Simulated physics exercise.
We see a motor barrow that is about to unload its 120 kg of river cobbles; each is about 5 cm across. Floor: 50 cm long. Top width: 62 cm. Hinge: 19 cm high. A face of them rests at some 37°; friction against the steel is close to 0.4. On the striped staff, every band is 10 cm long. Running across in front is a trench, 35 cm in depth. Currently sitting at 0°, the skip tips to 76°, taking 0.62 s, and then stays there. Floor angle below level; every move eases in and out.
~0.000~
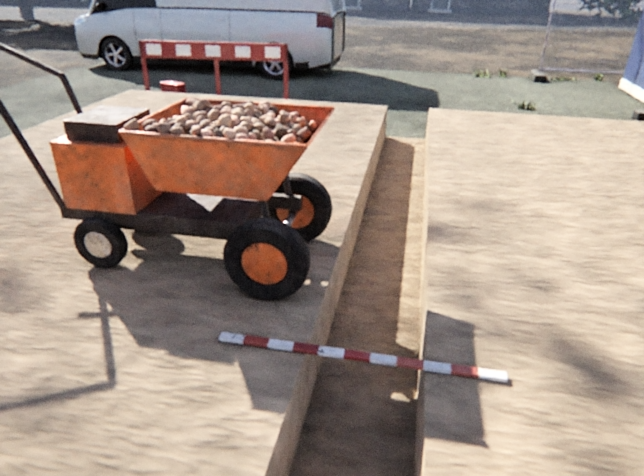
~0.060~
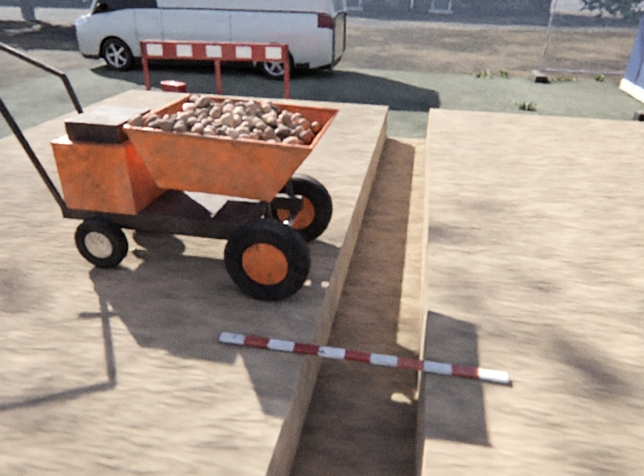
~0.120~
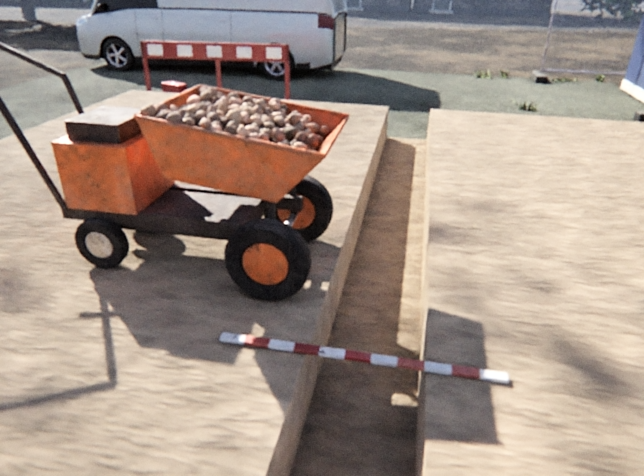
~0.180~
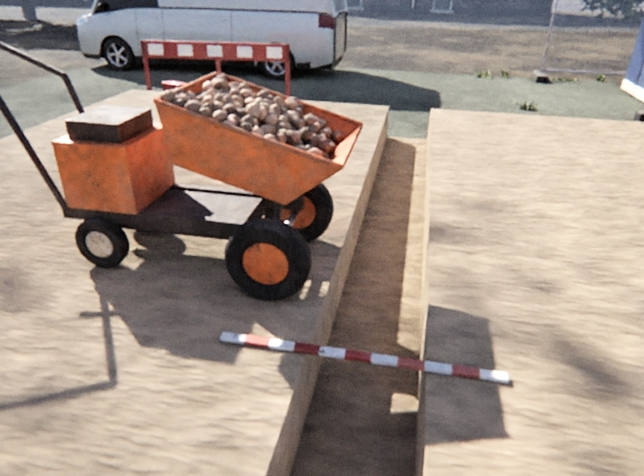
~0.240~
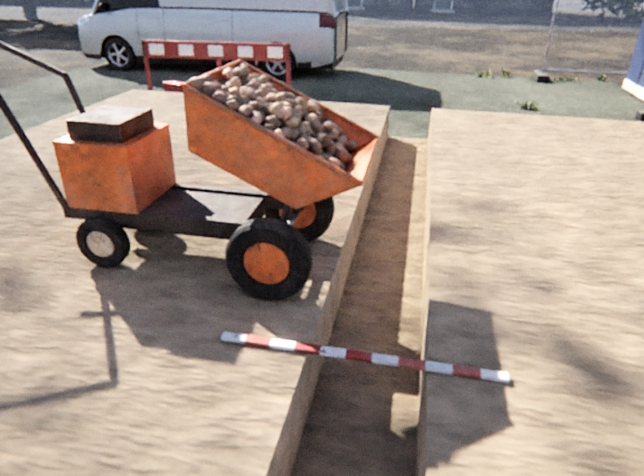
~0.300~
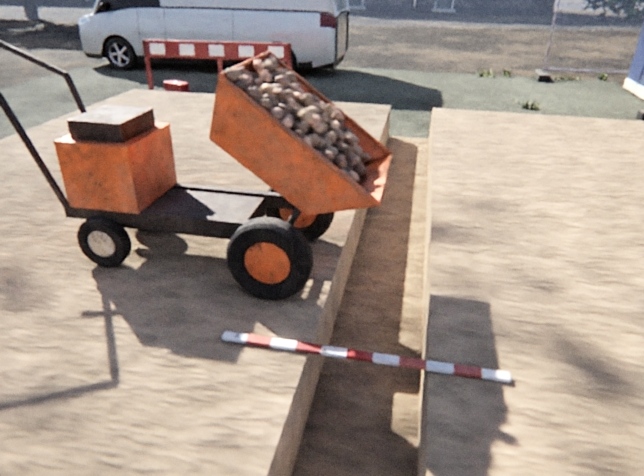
The clip shows an orange motor barrow loaded with rounded stones standing beside a trench with a red-and-white striped staff across it; its skip tilts steadily steeper toward the right, the stones still heaped inside, while the wheels stay put.
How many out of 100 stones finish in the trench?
About 33 of them.
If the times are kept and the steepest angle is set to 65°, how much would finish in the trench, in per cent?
About 40%.
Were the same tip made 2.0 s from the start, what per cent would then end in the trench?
Close to 60 percent, then.
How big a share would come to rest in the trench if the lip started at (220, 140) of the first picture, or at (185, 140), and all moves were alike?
Near 100 then near 85 percent.
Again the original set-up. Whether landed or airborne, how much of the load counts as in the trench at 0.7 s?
By then, around 10 percent.
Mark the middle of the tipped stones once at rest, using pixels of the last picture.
At about pixel (473, 284) in the last view.
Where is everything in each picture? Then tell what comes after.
In the first frame, lip at (306, 147), floor tilted 0°, highest stones at (233, 109).
In the second frame, the skip is at 2°, its lip at (312, 150); the top of the load is at (226, 107); the stones move at 0.5 m/s on average.
In the third frame, lip at (325, 156), floor tilted 7°, highest stones at (217, 99); the stones move at 0.9 m/s on average.
In the fourth frame, the skip is at 15°, its lip at (343, 168); the top of the load is at (222, 87); the stones move at 1.3 m/s on average.
In the fifth frame, the skip is at 25°, its lip at (362, 184); the top of the load is at (237, 76); the stones move at 1.6 m/s on average.
In the sixth frame, lip at (379, 205), floor tilted 36°, highest stones at (264, 68); the stones move at 1.7 m/s on average.
After 0.5 s the floor is at 63°; 100 % in the skip; the foremost stones are at (399, 215).
After 0.7 s the floor is at 76°; 48 % in the skip, 10 % in the trench, 42 % past the trench; the foremost stones are at (505, 280).
After 1.1 s the floor is at 76°; 6 % in the skip, 25 % in the trench, 68 % past the trench; the foremost stones are past the picture's edge.
After 3.0 s the floor is at 76°; 0 % in the skip, 33 % in the trench, 67 % past the trench; the foremost stones are past the picture's edge.
